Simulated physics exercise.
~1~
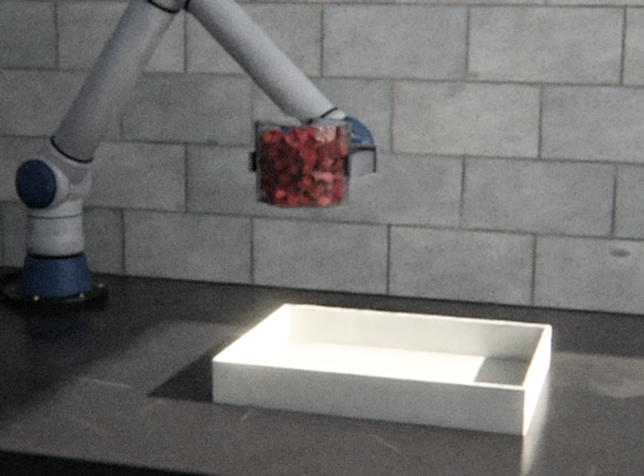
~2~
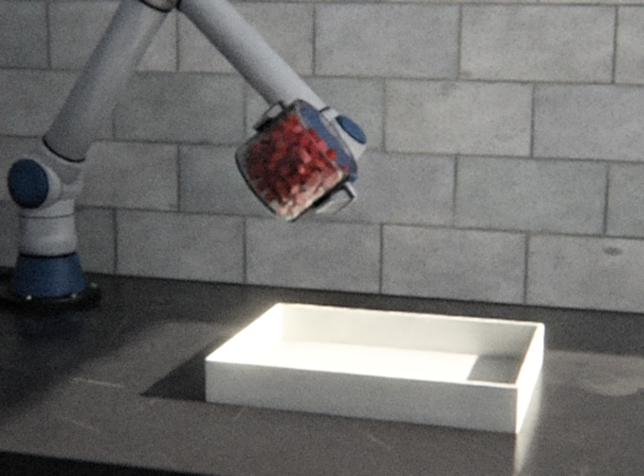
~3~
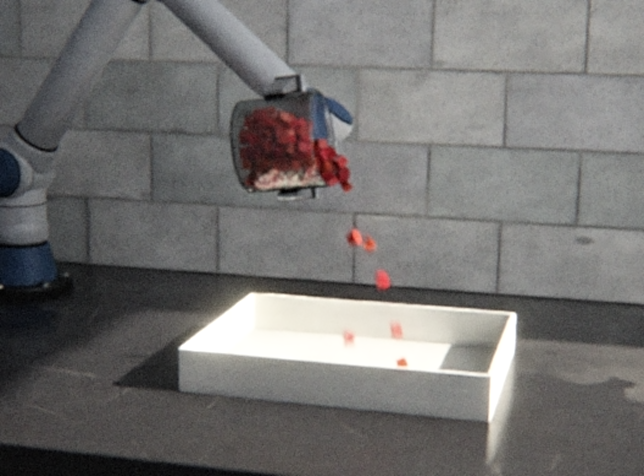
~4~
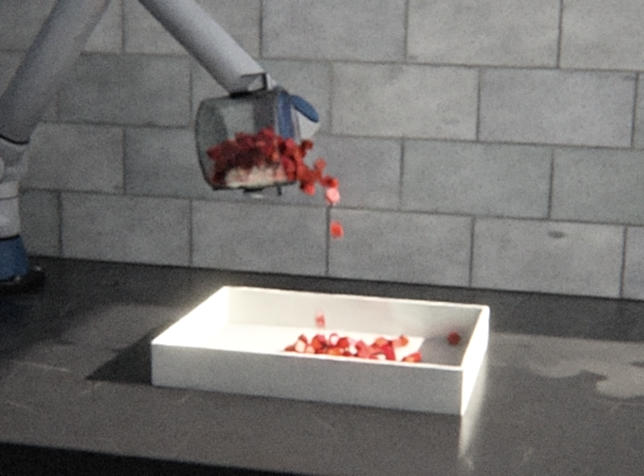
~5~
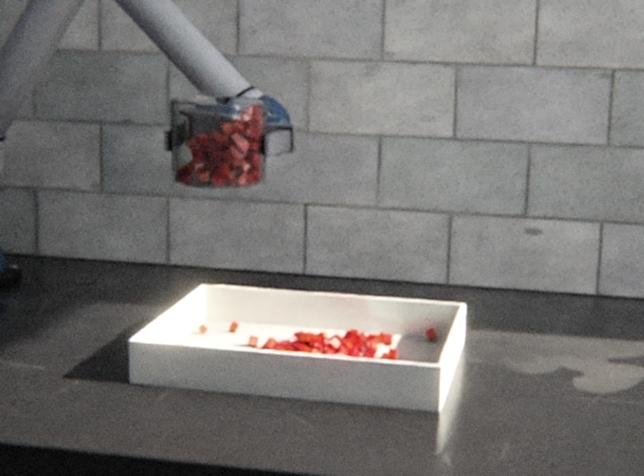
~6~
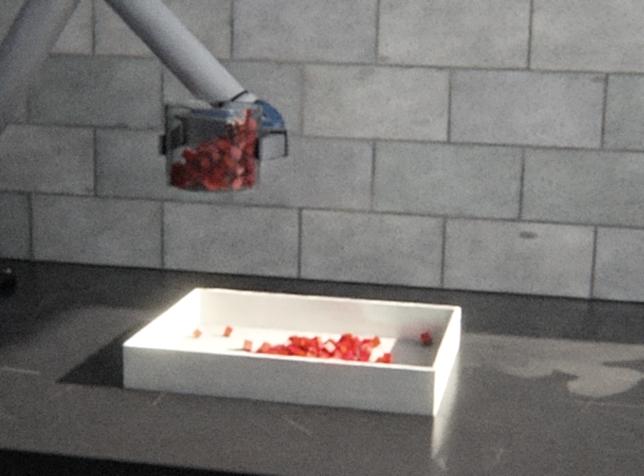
A robot arm held a clear cup of red vegetable dice above a white tray, tipped it onto its side so some pieces tumbled in, then turned it upright again, leaving a small scattered pile in the tray and plenty still in the cup.
